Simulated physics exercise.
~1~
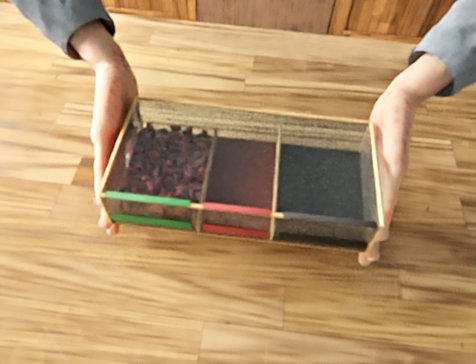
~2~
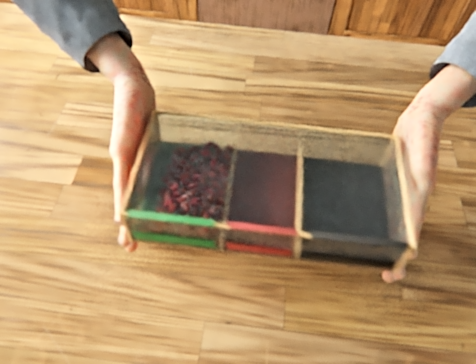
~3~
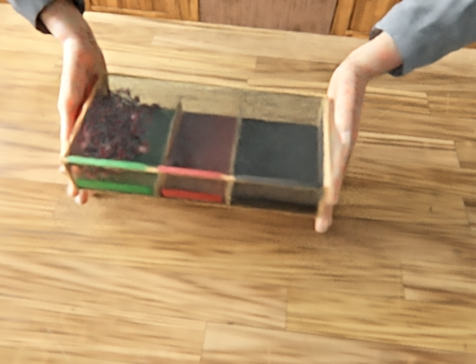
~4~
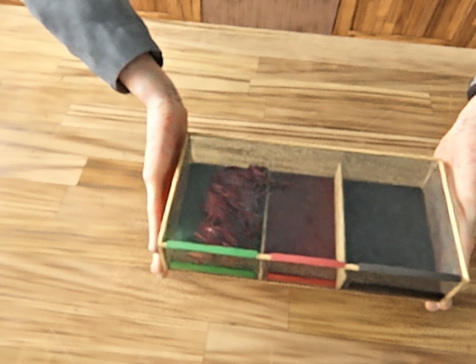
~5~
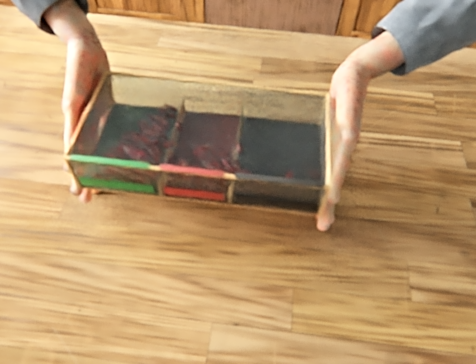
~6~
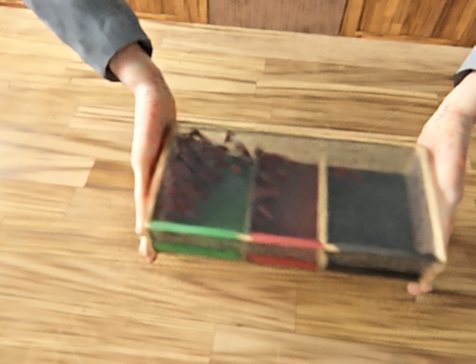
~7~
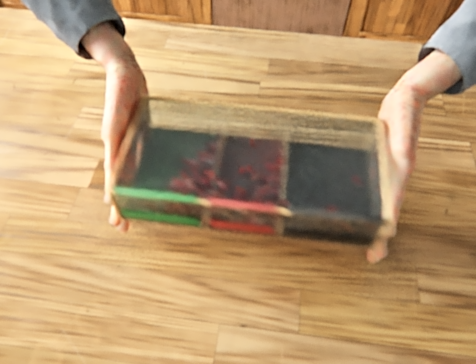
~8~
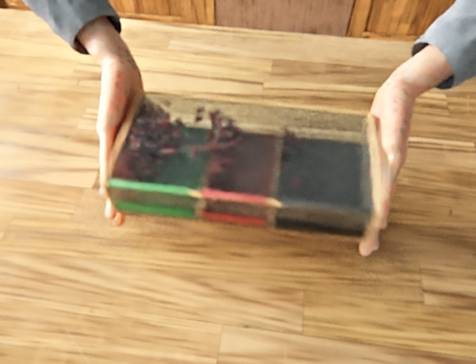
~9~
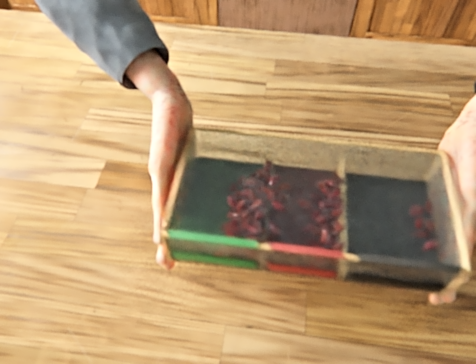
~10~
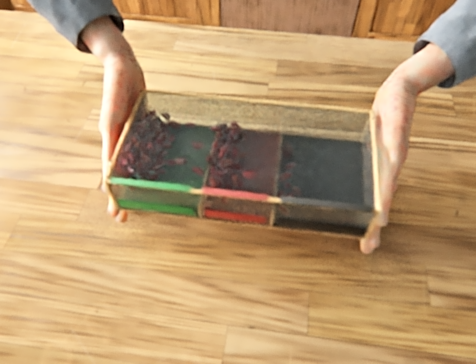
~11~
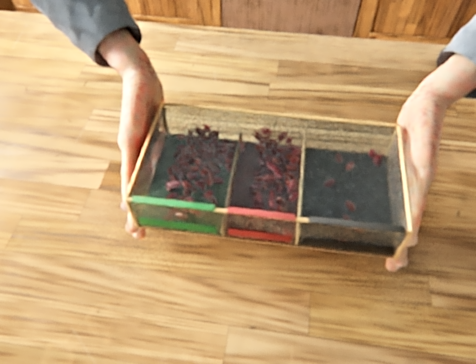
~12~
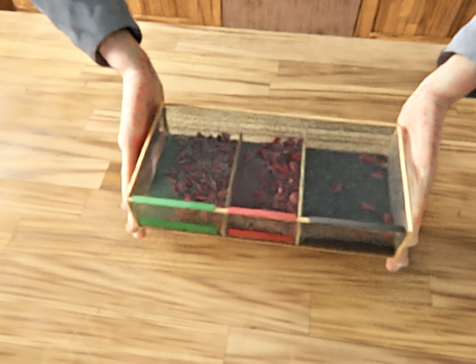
The footage shows two hands shaking a shallow box of dark red beans back and forth above a wooden surface. The beans spread from the green compartment over the partitions, and the box comes to rest with most in green and red and only a few in black.
